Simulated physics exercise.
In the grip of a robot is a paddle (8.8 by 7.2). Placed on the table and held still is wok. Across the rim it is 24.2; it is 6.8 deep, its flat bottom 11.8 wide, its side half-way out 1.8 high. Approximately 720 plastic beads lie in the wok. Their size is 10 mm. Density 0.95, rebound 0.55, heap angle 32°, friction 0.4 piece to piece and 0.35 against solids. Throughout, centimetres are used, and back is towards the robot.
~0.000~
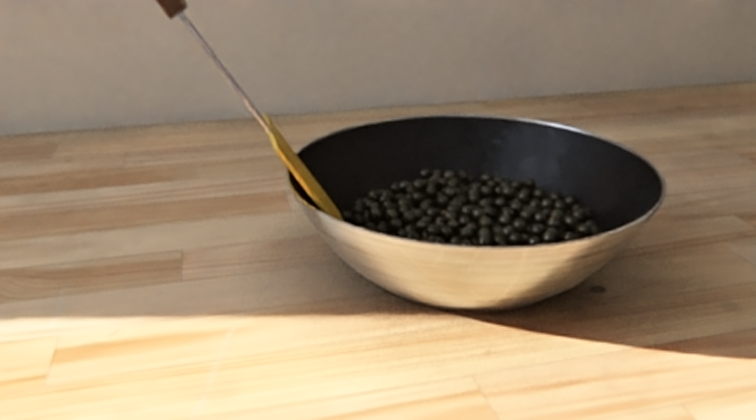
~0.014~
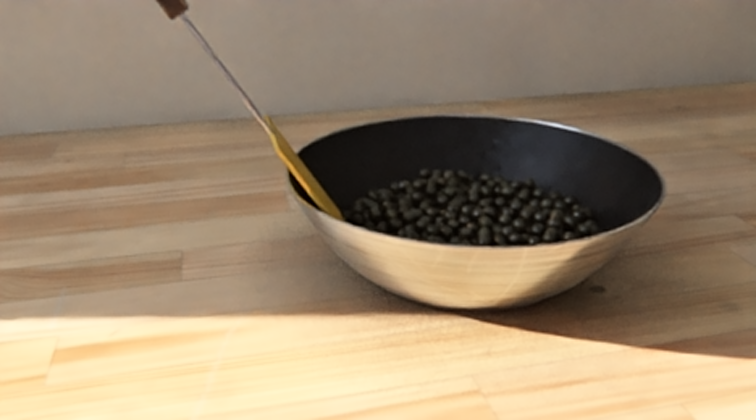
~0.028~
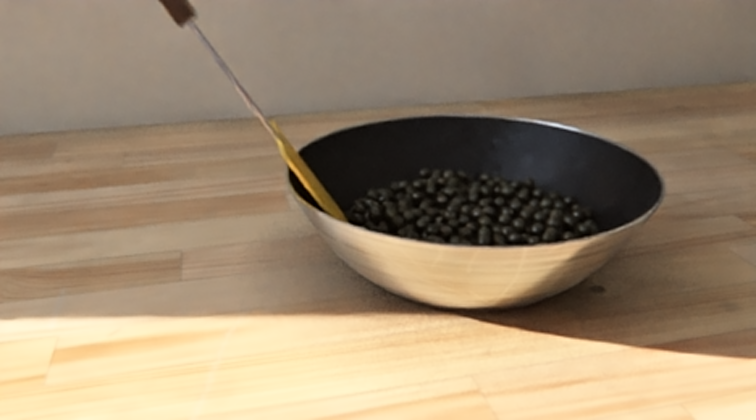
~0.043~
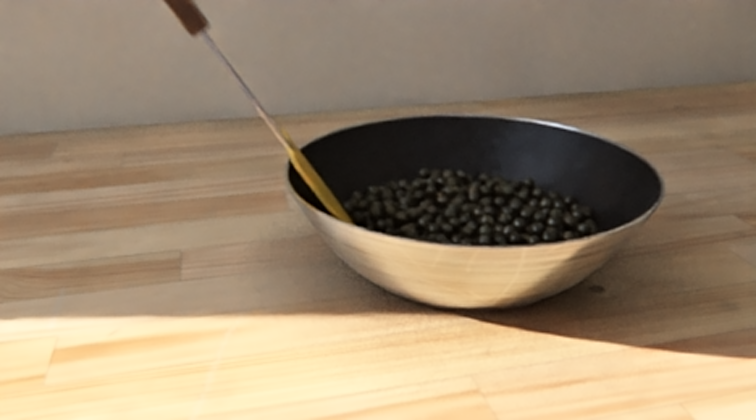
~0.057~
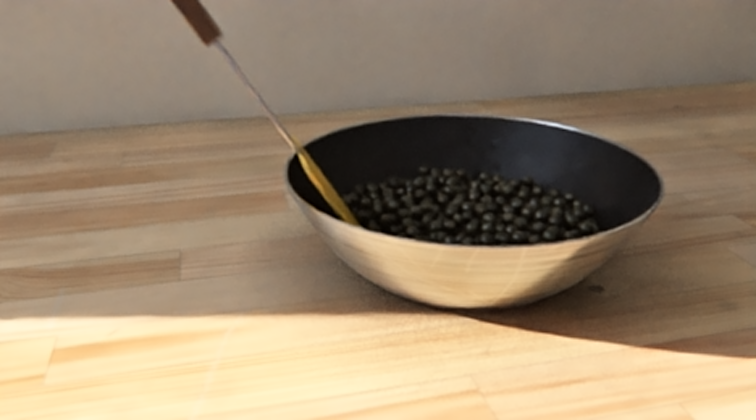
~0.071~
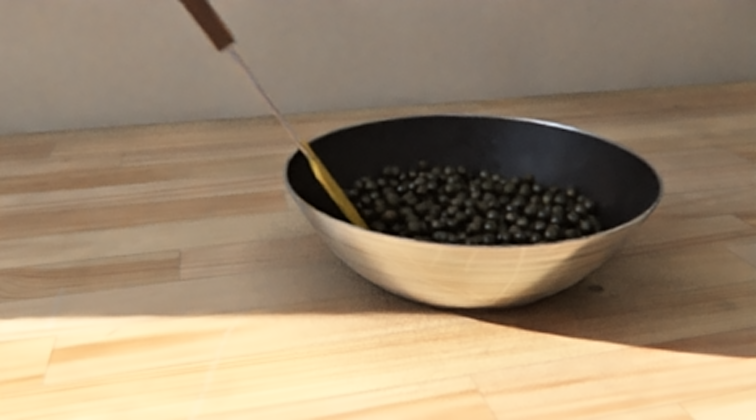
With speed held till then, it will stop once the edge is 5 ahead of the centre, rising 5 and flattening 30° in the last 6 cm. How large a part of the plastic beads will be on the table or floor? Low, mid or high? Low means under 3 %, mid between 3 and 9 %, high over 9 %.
Low.
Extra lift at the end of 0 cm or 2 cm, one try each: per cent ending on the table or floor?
0 and 0 %.
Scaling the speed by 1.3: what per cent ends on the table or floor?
Near 0 in a hundred.
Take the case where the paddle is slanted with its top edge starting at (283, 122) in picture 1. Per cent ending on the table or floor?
About 0%.
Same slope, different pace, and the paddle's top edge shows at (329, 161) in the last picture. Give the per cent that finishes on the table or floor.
Near 0 in a hundred.
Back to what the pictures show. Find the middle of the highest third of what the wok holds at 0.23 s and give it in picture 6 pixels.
I'd put it somewhere near (535, 193).
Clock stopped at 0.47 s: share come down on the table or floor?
Around 0 percent.
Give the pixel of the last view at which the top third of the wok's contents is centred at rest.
Around (556, 199).
After 0.15 s, sloping 58°, highest piece 9 above the table; 720 in the wok, 1 on the blade or in flight.
After 0.23 s, sloping 43°, highest piece 12 above the table; 720 in the wok, 1 on the blade or in flight.
After 0.47 s, sloping 28°, highest piece 6 above the table; 720 in the wok, 1 on the blade or in flight.
After 1.52 s, sloping 28°, highest piece 6 above the table; 720 in the wok, 1 on the table or floor.
In the end, 720 in the wok, 1 on the table or floor. That is 0 % on the table or floor.
